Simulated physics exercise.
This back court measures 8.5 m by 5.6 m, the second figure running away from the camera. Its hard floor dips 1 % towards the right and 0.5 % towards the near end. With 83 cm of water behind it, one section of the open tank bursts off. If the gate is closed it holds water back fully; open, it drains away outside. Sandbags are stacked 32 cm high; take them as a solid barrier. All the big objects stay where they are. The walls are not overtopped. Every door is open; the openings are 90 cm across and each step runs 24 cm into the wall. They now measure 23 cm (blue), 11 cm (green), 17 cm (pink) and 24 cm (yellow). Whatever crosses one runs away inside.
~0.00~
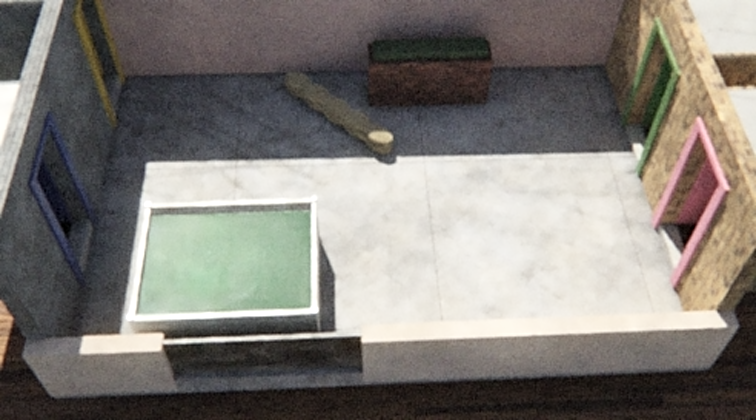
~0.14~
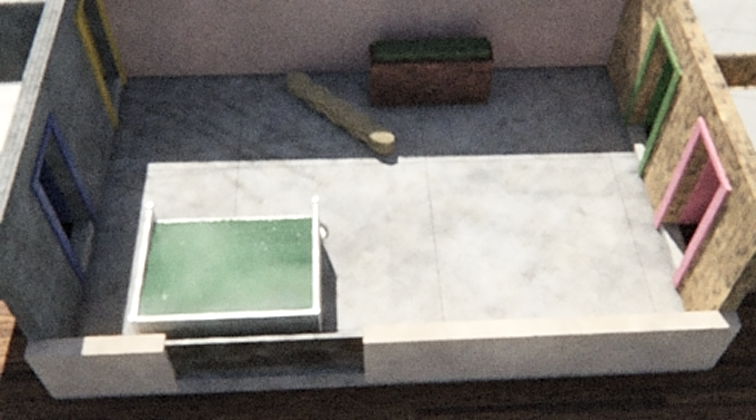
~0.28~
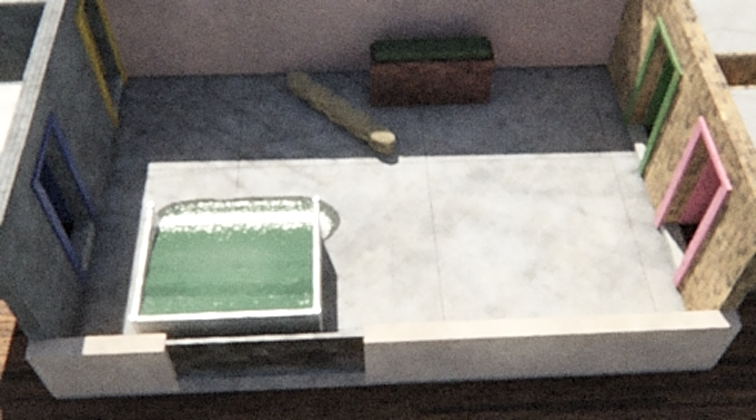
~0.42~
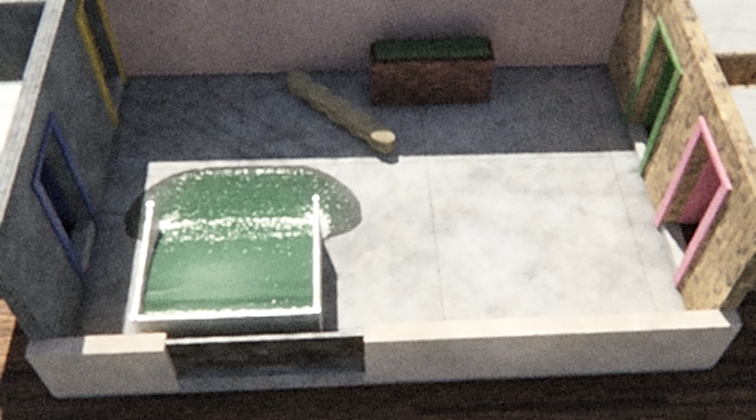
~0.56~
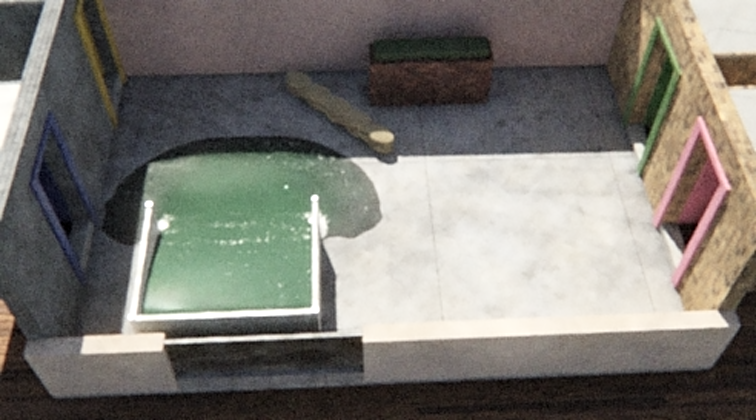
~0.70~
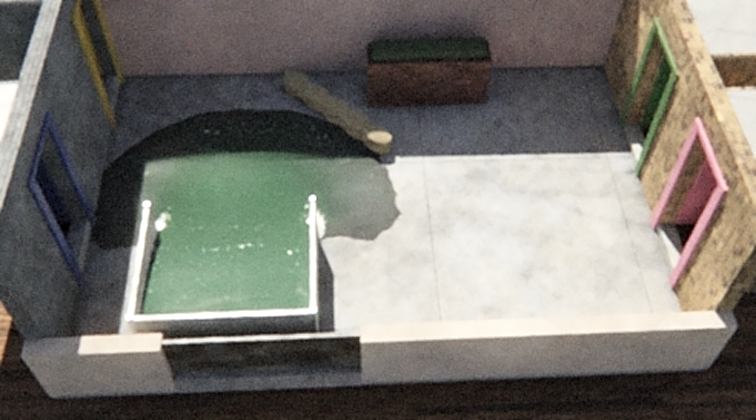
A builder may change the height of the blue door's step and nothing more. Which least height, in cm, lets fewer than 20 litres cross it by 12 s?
Some 12 cm above the ground.
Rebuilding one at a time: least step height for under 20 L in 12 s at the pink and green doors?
About 12.0 cm at pink and 6.5 cm at green.
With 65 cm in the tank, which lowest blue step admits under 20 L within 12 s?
Some 7.5 cm.
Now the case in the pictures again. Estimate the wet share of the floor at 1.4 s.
Near 35 per cent is wet.
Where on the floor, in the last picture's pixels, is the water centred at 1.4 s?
At about (240, 201).
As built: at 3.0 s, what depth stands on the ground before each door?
Depths in cm: Blue 1, green 0, pink 0, yellow 36.
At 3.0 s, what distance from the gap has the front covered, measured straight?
About 6.4 m.
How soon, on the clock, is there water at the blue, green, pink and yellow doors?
Blue 0.9 s, green 3.6 s, pink 5.0 s, yellow 1.1 s.
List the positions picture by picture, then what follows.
In the first frame, the open tank at (228, 259) is whole and still, 83 cm deep; the blue door at (68, 211) is dry.
In the second frame, the gap is on the far side, the front 0.3 m out at a hidden place; the back of the open tank holds 83 cm.
In the third frame, the gap is on the far side, the front 0.7 m out at a hidden place; the back of the open tank holds 82 cm.
In the fourth frame, the front is at (210, 171), 1.4 m from the gap on the far side; 4.0 m2 of floor is wet, 73 cm left at the back.
In the fifth frame, the gap is on the far side, the front 2.0 m out at (205, 143); the back of the open tank holds 71 cm.
In the sixth frame, the gap is on the far side, the front 2.7 m out at (234, 113); the back of the open tank holds 67 cm; the blue door at (67, 211), 2.2 m from the gap, is still 0.3 m from the nearest water.
After 1.4 s water covers 35 % of the floor, deepest (54 cm) near (258, 80); 2 cm at the blue door, 0 litres in over its 23 cm step.
After 3.0 s water covers 50 % of the floor, deepest (38 cm) near (123, 76); 1 cm at the blue door, 0 litres in over its 23 cm step.
After 12.0 s water covers 90 % of the floor, deepest (14 cm) near (534, 74); 6 cm at the blue door, 0 litres in over its 23 cm step.
At the blue door as built, the water arrived by 1.0 s and peaked near 19 cm at 7.4 s.
Run again over the same 12 s with other heights there, 29 litres in over 10.5 cm, 8 litres over 14.5 cm. The limit of 20 litres is kept from about 12 cm up.
